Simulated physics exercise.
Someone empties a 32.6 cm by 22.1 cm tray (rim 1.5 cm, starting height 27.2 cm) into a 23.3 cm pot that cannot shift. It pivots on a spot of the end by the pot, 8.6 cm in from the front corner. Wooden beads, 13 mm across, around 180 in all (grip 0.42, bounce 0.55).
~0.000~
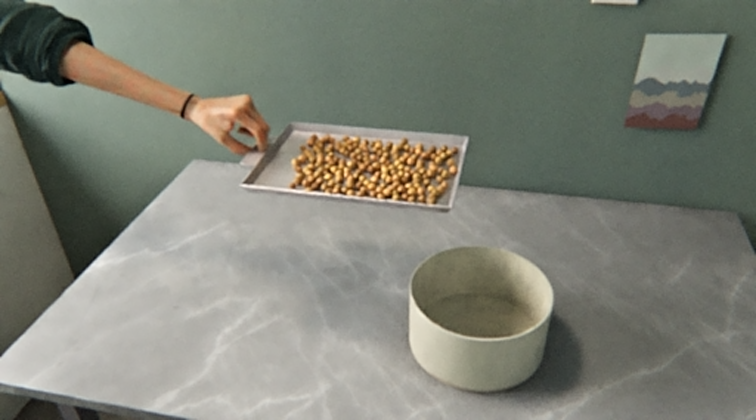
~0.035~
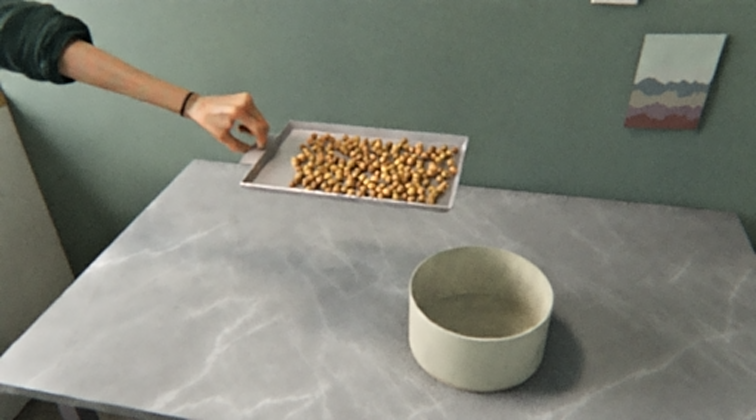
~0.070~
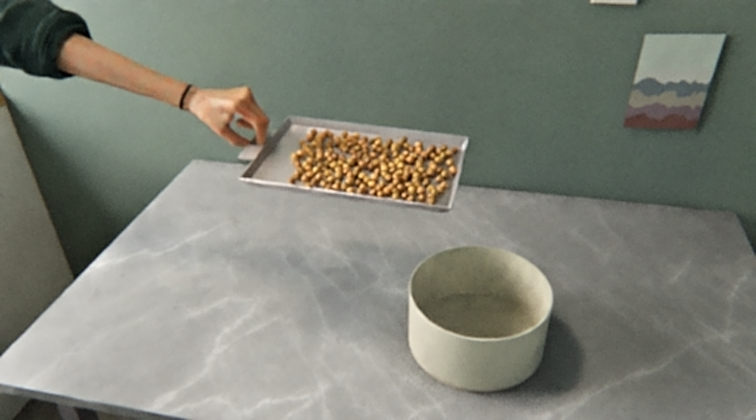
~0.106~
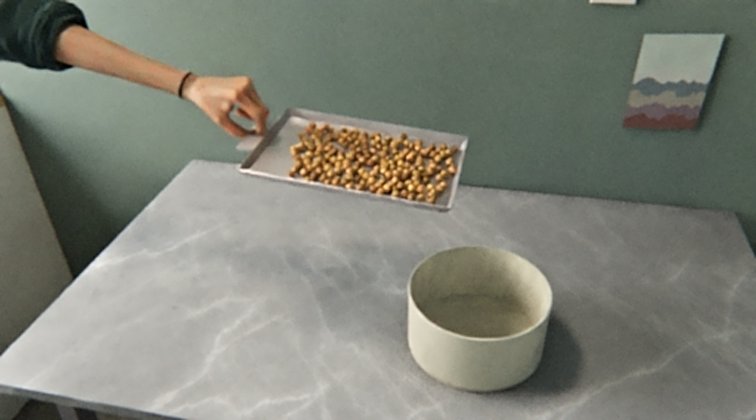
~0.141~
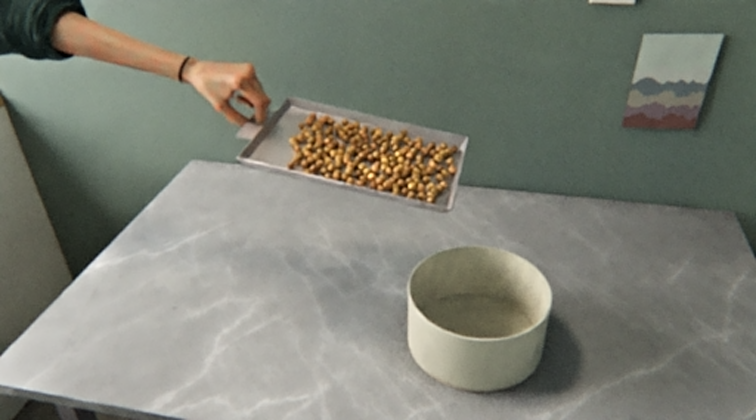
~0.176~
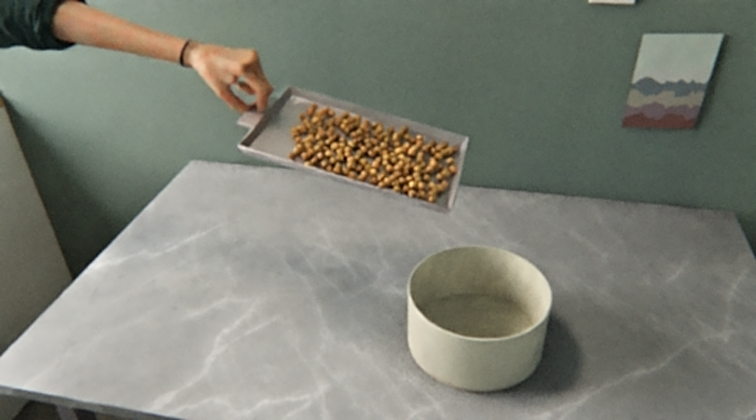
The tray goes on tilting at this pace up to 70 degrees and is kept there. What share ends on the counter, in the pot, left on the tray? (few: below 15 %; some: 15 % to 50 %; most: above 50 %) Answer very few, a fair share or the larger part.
Counter a fair share, pot the larger part, tray very few.
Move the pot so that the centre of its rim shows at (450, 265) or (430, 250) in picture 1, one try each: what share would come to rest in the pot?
About 55 and 25 per cent.
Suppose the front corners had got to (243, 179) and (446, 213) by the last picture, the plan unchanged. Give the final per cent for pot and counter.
Pot 55, counter 45.
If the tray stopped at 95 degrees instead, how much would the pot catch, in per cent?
Then about 60 per cent.
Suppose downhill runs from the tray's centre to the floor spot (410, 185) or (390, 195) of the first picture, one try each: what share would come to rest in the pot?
Some 100 and 85 per cent.
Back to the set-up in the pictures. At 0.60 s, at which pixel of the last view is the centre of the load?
Around (454, 167).
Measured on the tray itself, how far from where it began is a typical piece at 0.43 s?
About 5 cm.
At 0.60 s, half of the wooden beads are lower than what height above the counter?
About 30 cm.
After 0.43 s, tilt 42 degrees; the tray holds 100 %, the pot 0 %.
After 0.60 s, tilt 61 degrees; the tray holds 85 %, the pot 0 %.
After 0.89 s, tilt 70 degrees; the tray holds 10 %, the pot 45 %.
In the end, at 2.1 s, counter 40 %, pot 60 %, tray 0 %.
